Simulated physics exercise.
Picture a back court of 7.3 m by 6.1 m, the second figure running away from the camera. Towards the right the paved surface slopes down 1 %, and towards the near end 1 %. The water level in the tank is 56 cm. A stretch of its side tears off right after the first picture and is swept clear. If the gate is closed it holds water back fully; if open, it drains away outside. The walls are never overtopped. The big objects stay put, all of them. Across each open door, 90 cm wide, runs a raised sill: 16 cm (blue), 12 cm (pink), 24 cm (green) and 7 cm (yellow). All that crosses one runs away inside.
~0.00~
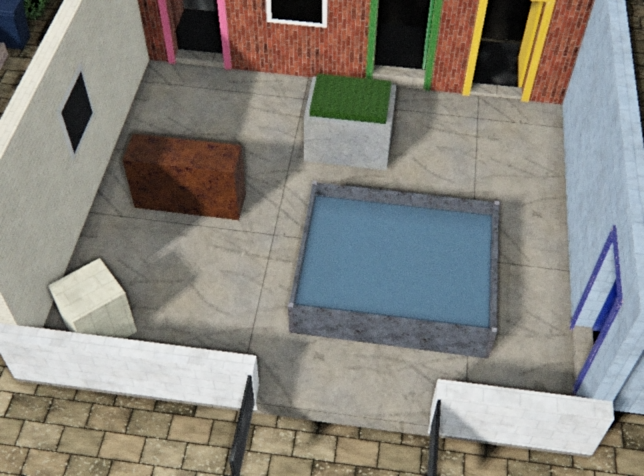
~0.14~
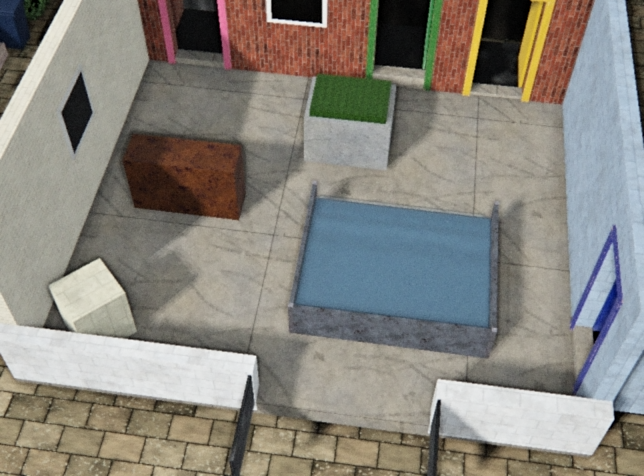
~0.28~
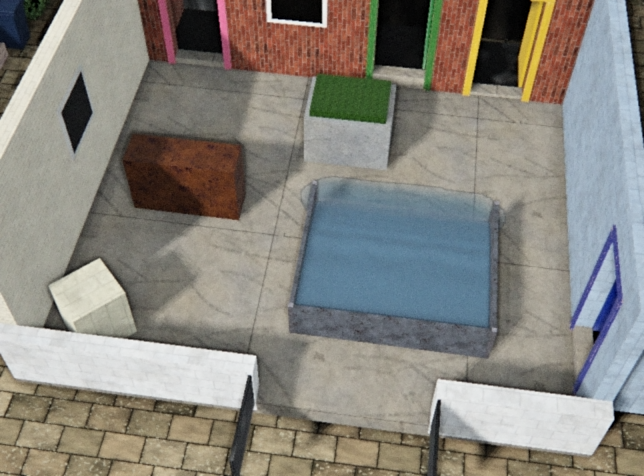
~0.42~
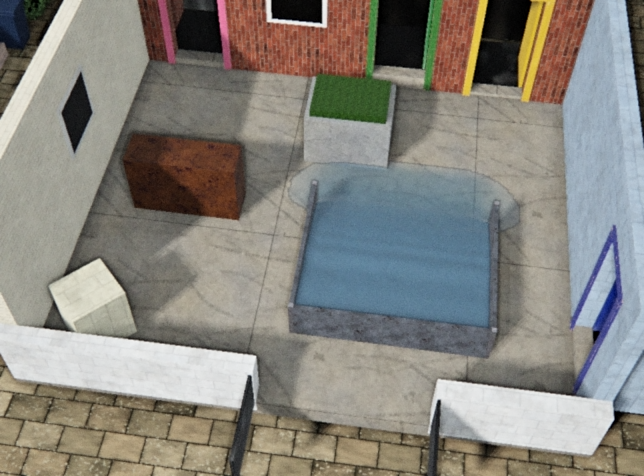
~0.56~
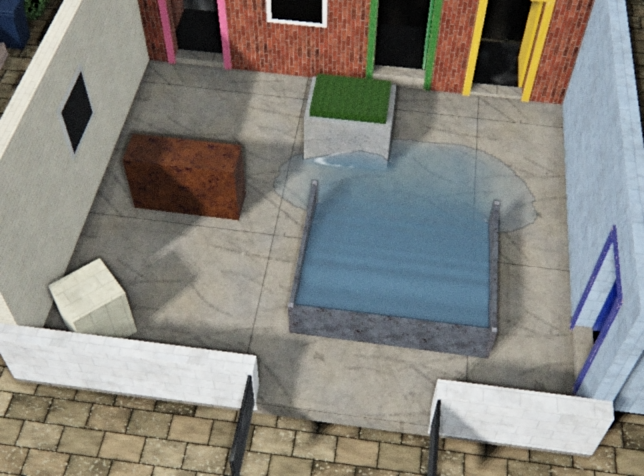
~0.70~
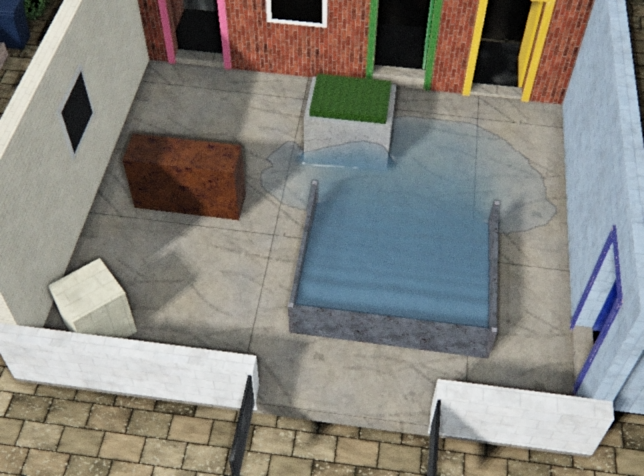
Water pours out of the far side of a grey-walled tank once that side vanishes, spreading across the paving in a widening sheet that reaches around the base of a grass-topped pale block. The walled court is seen from above by a still camera, with brick and coloured doorways behind. A rusty brown block and a cream cube stand at left, a blue-edged opening at right.
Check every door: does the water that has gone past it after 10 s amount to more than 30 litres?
Blue door: It does not. Pink door: It does not. Green door: It does not. Yellow door: It does.
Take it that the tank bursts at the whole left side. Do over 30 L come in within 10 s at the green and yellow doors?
Against that limit the green door gives a lower amount and the yellow door gives a lower amount.
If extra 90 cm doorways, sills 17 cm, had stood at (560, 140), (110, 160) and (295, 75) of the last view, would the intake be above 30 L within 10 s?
In turn: Above, below, under.
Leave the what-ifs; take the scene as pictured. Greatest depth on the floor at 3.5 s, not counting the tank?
I'd say near 26 centimetres.
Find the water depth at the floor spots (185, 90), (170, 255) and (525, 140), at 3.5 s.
Spot one 3 cm, spot two 0 cm, spot three 24 cm.
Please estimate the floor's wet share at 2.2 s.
About 45 per cent.
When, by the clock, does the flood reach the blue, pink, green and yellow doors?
Blue = 4.5 s, pink = 2.8 s, green = 1.0 s, yellow = 1.0 s.
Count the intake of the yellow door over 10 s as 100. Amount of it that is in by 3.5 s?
70 percent or so by then.
After 1.4 s water covers 30 % of the floor and is deepest (38 cm) near (366, 174); blue door not reached, pink door not reached, green door 17 cm at the sill, 0 L in, yellow door 15 cm at the sill, 9 L in.
After 2.2 s water covers 45 % of the floor and is deepest (42 cm) near (555, 110); blue door not reached, pink door not reached, green door 21 cm at the sill, 2 L in, yellow door 27 cm at the sill, 88 L in.
After 3.5 s water covers 60 % of the floor and is deepest (26 cm) near (502, 149); blue door not reached, pink door 6 cm at the sill, 0 L in, green door 13 cm at the sill, 3 L in, yellow door 24 cm at the sill, 245 L in.
After 6.0 s water covers 80 % of the floor and is deepest (16 cm) near (538, 422); blue door 4 cm at the sill, 0 L in, pink door 8 cm at the sill, 1 L in, green door 9 cm at the sill, 3 L in, yellow door 10 cm at the sill, 348 L in.
After 10.0 s water covers 90 % of the floor and is deepest (15 cm) near (215, 378); blue door 12 cm at the sill, 0 L in, pink door 4 cm at the sill, 1 L in, green door 5 cm at the sill, 3 L in, yellow door 6 cm at the sill, 356 L in.
